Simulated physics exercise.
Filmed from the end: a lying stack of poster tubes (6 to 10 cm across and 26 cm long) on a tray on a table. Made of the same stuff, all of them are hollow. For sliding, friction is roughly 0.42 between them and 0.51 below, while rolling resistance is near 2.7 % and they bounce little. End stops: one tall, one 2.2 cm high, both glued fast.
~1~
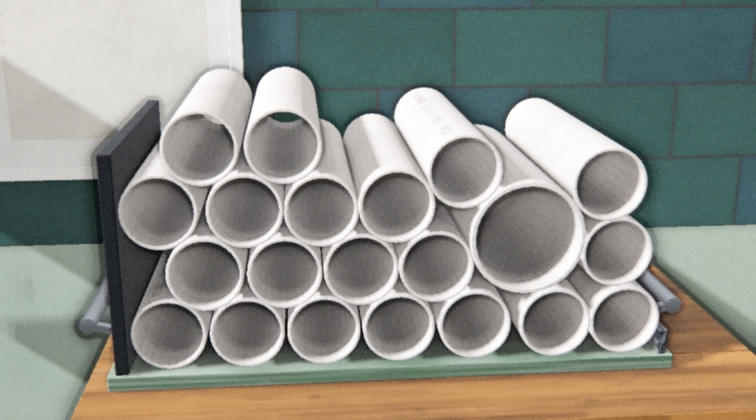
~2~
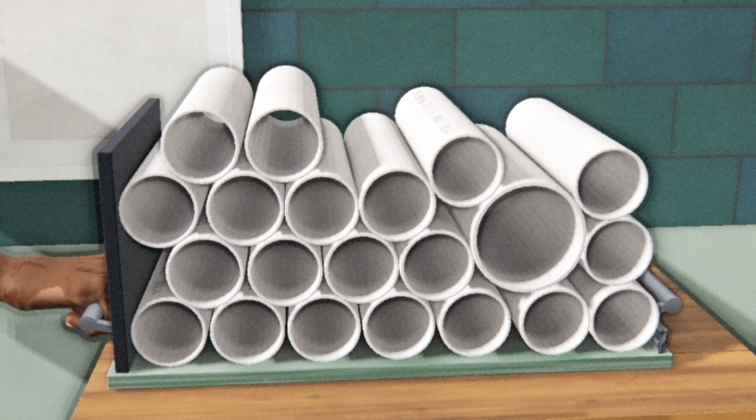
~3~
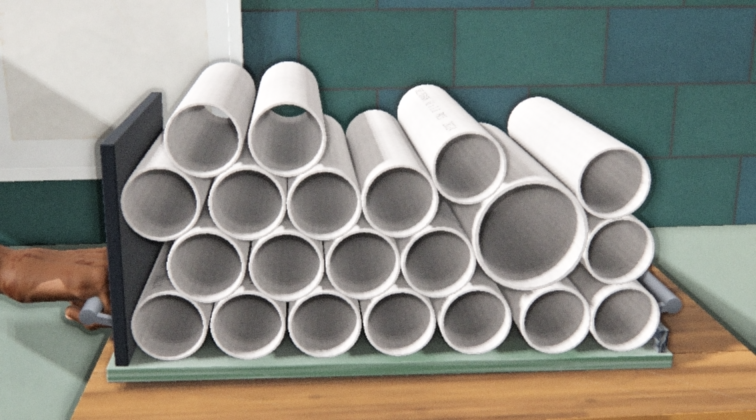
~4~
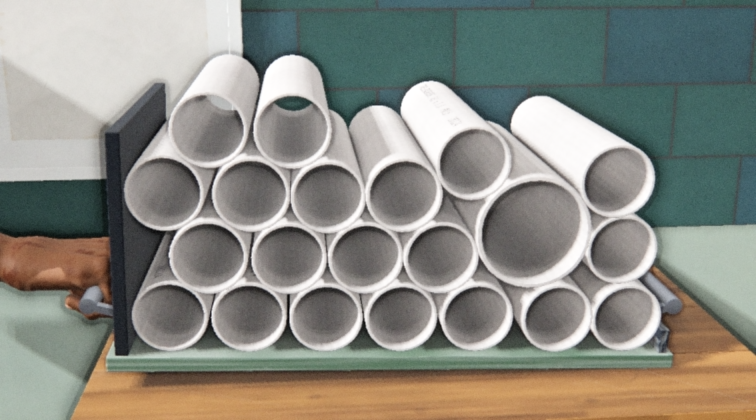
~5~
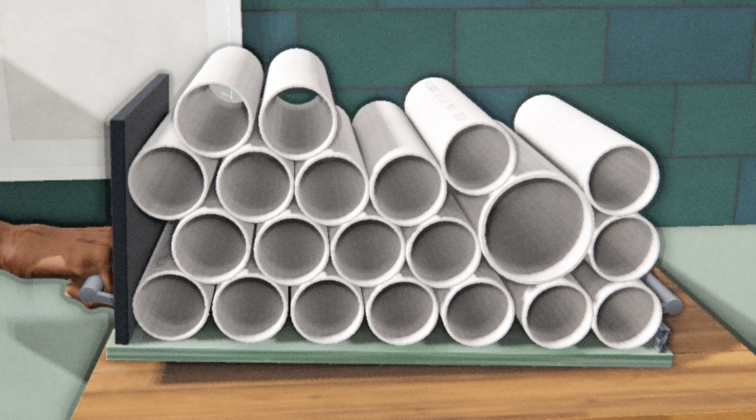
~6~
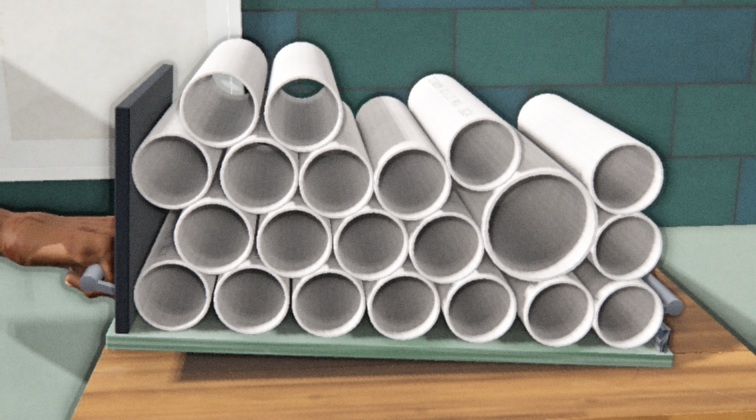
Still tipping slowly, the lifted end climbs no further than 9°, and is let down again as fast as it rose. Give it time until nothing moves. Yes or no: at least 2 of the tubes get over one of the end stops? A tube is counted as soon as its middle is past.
Yes - 3 altogether.
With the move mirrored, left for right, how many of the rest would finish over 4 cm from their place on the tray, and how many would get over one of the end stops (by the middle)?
It would be 0 and 0 respectively.
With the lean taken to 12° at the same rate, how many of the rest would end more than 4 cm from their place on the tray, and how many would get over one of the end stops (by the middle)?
Shifted 4, out 3.
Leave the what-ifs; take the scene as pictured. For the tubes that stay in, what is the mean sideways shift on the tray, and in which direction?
They move about 1 cm toward the right side, on average.
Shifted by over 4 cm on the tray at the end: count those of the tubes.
4.
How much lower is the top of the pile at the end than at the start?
I'd put it at some 0 cm lower than at the start.
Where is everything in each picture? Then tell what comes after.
In the first frame, 21 tubes, 7 on the base, highest (283, 147); left tall panel (19 cm) (111, 247); right lip (2.2 cm) (664, 331).
In the second frame, tray just starting; stops (111, 245) and (664, 331); pile unchanged.
In the third frame, left end up 1°; stops (113, 237) and (665, 331); pile unchanged.
In the fourth frame, left end up 2°; stops (116, 226) and (666, 330); pile unchanged.
In the fifth frame, left end up 3°; stops (119, 214) and (667, 330); pile unchanged.
In the sixth frame, left end up 5°; stops (122, 202) and (667, 330); pile unchanged.
Then, 0.30 s past the final picture, left end up 9°; 0 now displaced over 4 cm; not one over the end stops; the one last seen at (541, 227) 0.8 cm right (moves measured on the tray).
Then, 0.55 s past the final picture, left end up 3°; 3 now displaced over 4 cm; 2 over the right lip; the one last seen at (541, 227) 5 cm right.
Then, 0.88 s past the final picture, tray level; 4 now displaced over 4 cm; 2 over the right lip; the one last seen at (541, 227) 11 cm right.
Then, 1.05 s past the final picture, tray level; 4 now displaced over 4 cm; 3 over the right lip; the one last seen at (541, 227) 16 cm right and 3.5 cm down.
All still, 1.5 s past the final picture, 4 moved over 4 cm; 3 over the right lip; the one last seen at (541, 227) fallen off to the right; top of the pile 22 cm high, from 22 cm.
